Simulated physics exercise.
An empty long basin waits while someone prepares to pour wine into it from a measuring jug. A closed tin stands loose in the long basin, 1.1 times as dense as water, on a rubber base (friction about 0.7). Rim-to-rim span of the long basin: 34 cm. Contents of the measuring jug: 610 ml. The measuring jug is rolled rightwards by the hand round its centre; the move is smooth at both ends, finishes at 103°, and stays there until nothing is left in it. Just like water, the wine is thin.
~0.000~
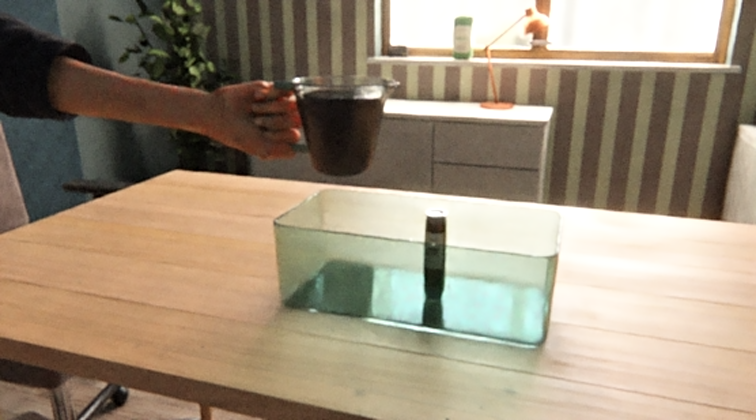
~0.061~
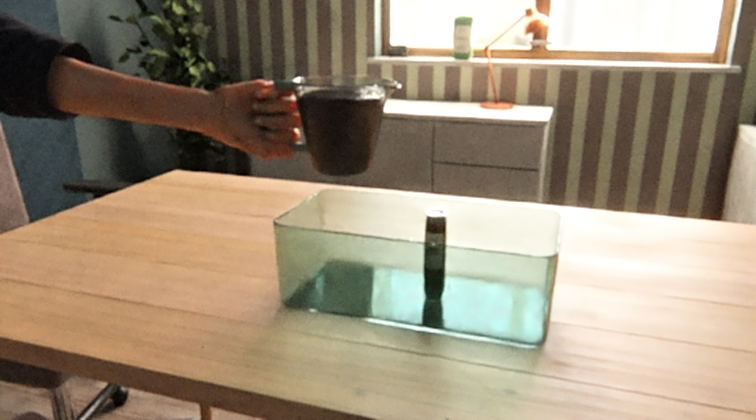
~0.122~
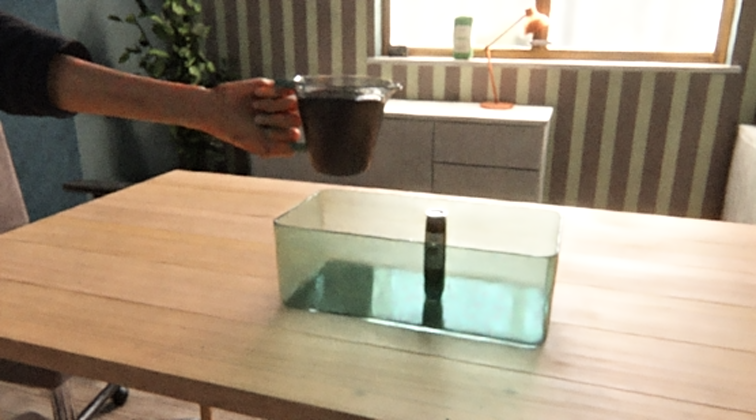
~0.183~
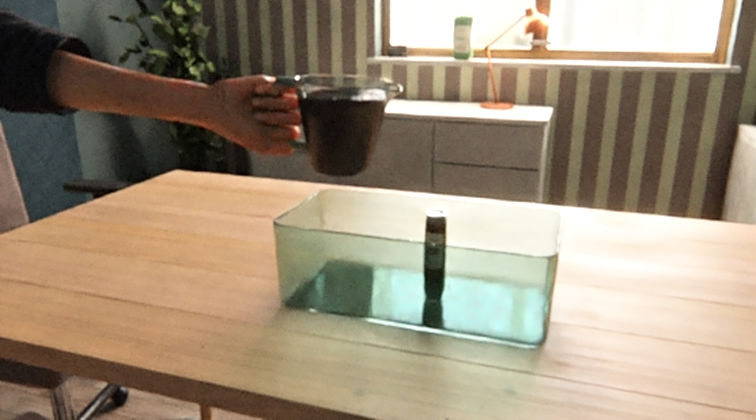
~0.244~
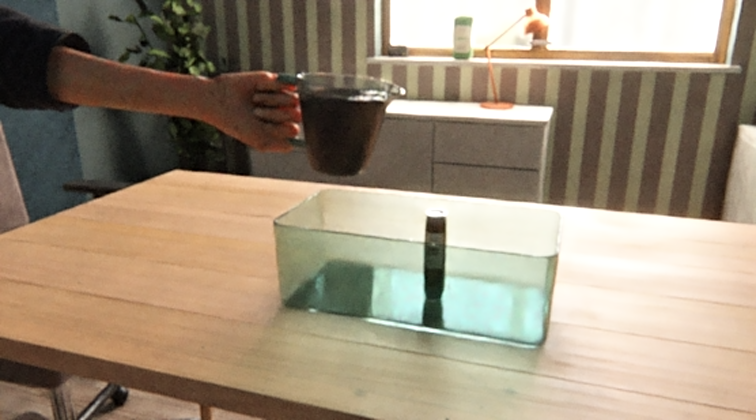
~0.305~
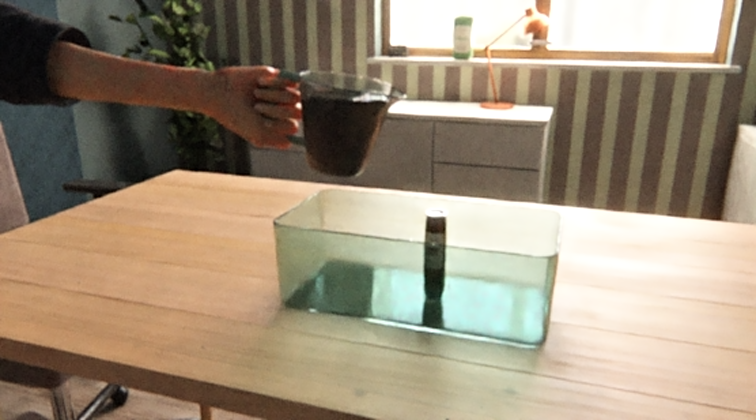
At a wooden table, a hand held a measuring jug of dark wine above a long clear basin with a small upright tin inside, then slowly tilted the jug slightly to the right.
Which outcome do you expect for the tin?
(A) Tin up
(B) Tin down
(B) Tin down.
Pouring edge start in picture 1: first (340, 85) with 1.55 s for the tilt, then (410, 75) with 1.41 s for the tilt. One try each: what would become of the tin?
First it stays on its base; then it tips over.
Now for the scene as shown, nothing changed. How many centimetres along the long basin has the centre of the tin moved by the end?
Shift of tin centre: Approx. 8.0 cm.
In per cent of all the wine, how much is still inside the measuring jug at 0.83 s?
I reckon about 74 in a hundred is still held.
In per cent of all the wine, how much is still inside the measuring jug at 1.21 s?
I'd say some 18 per cent remains.
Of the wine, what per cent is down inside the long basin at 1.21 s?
The share is close to 72 percent.
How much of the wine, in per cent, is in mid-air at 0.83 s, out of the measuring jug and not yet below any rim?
16 %.
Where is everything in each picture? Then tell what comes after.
In the first picture, it leans 0°; its right rim is at (399, 85); the wine meets the walls at (304, 93) and (385, 97); the long basin's rim runs from (299, 206) to (560, 234); the tin's top is at (437, 217).
In the second picture, it leans 0°; its right rim is at (400, 85); the wine meets the walls at (304, 93) and (385, 97).
In the third picture, it leans 2°; its right rim is at (401, 87); the wine meets the walls at (305, 92) and (386, 98).
In the fourth picture, it leans 4°; its right rim is at (402, 89); the wine meets the walls at (306, 93) and (387, 98).
In the fifth picture, it leans 6°; its right rim is at (404, 92); the wine meets the walls at (307, 93) and (390, 98).
In the sixth picture, it leans 10°; its right rim is at (405, 96); the wine meets the walls at (310, 94) and (394, 99).
By 0.83 s the tilt is 57° and 73 per cent is still to pour; the tin stands where it began.
By 1.21 s the tilt is 91° and 17 per cent is still to pour; the tin leans 5°.
By 1.61 s the tilt is 103° and 0 per cent is still to pour; the tin lies on its side.
By 2.05 s the tilt is 103° and 0 per cent is still to pour; the tin lies on its side.
At rest the tin lies on its side.
